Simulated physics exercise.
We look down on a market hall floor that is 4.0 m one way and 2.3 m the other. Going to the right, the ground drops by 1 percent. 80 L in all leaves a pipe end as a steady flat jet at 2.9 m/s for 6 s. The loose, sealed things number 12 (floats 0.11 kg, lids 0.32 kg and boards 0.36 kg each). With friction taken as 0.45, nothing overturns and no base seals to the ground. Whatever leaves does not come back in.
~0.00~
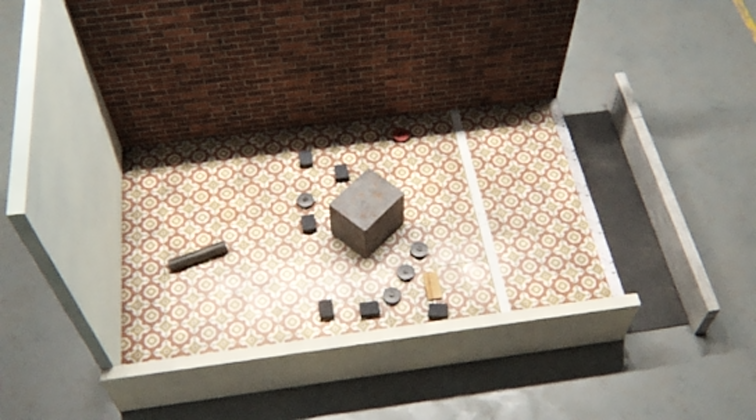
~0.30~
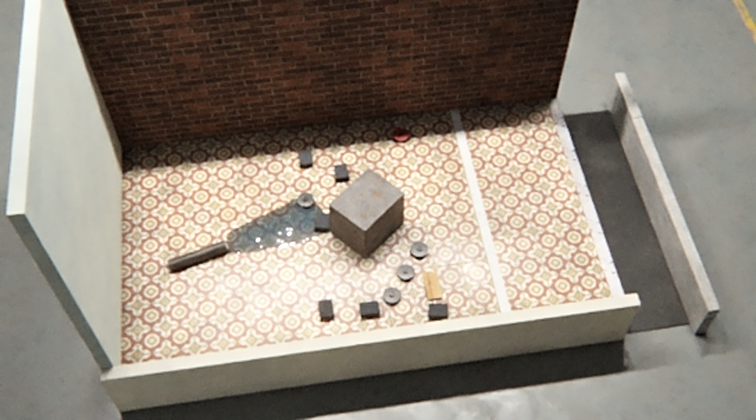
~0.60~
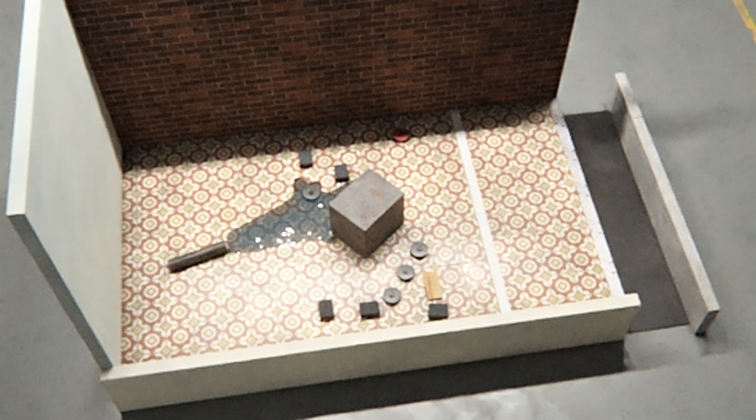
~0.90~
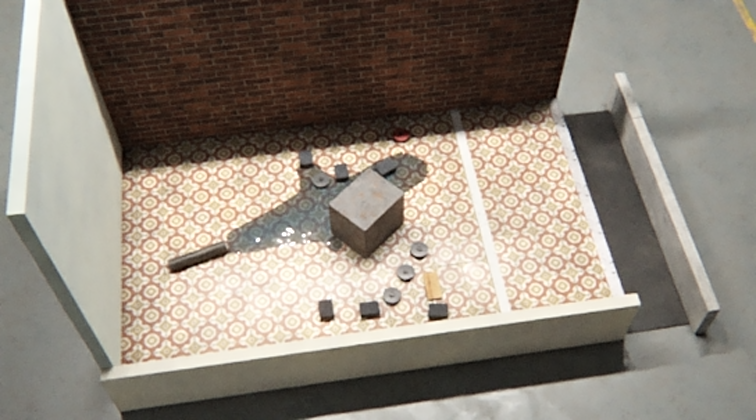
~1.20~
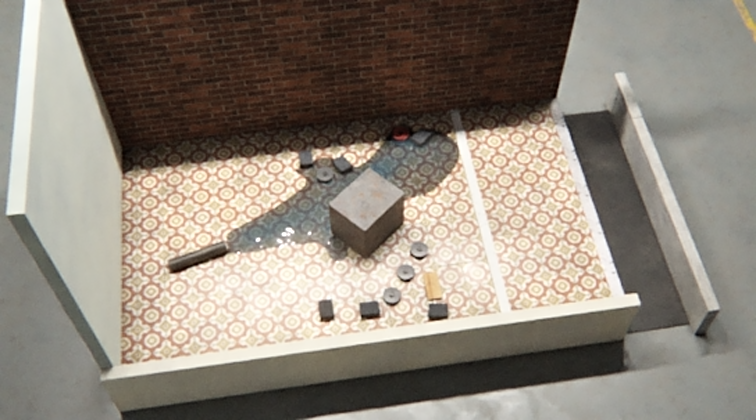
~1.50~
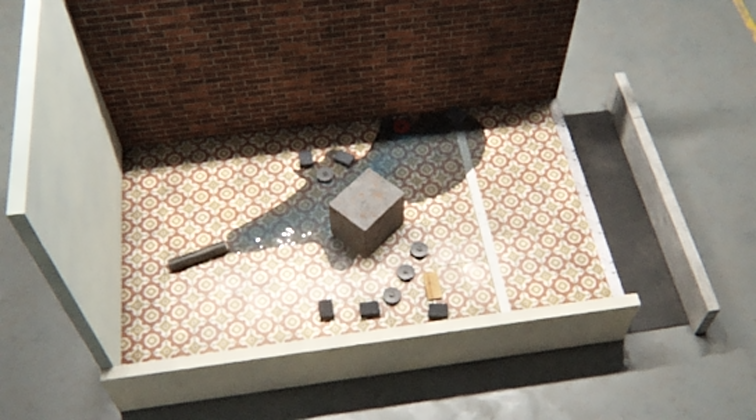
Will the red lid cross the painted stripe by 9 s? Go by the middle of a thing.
Result - red lid reaches the far side.
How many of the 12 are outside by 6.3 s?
The number I get is 2.
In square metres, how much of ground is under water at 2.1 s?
I'd estimate close to 1.5 m2.
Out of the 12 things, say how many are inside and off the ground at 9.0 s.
At that instant the tally stands at 2.
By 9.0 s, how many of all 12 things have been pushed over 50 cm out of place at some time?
3.
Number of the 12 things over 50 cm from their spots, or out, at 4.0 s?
My count gives 2.
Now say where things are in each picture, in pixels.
The first picture shows the red lid at (401, 134) rests on the ground; water covers 0.0 m2; 0 of 12 have shifted.
The second picture shows the red lid at (401, 134), on the bottom; 0.2 m2 under water; 1 of 12 have shifted.
The third picture shows the red lid at (401, 134) rests on the ground; 0.4 m2 under water; 2 of 12 have shifted.
The fourth picture shows the red lid at (401, 134) rests on the ground; water covers 0.7 m2; 2 of 12 have shifted.
The fifth picture shows the red lid at (401, 133) rests on the ground; 0.9 m2 under water; 3 of 12 have shifted.
The sixth picture shows the red lid at (402, 126) rests on the ground, 9 cm from its start; 1.2 m2 under water; 4 of 12 have shifted.
After 2.1 s the red lid is near (423, 116), 0.3 m from its start, afloat; 1 of 12 are over the mark; 2 afloat.
After 4.0 s the red lid has gone out; 2 of 12 are over the mark; 1 afloat.
After 6.3 s the red lid has gone out; 2 of 12 are over the mark; 2 afloat.
After 9.0 s the red lid has gone out; 2 of 12 are over the mark; 2 afloat.
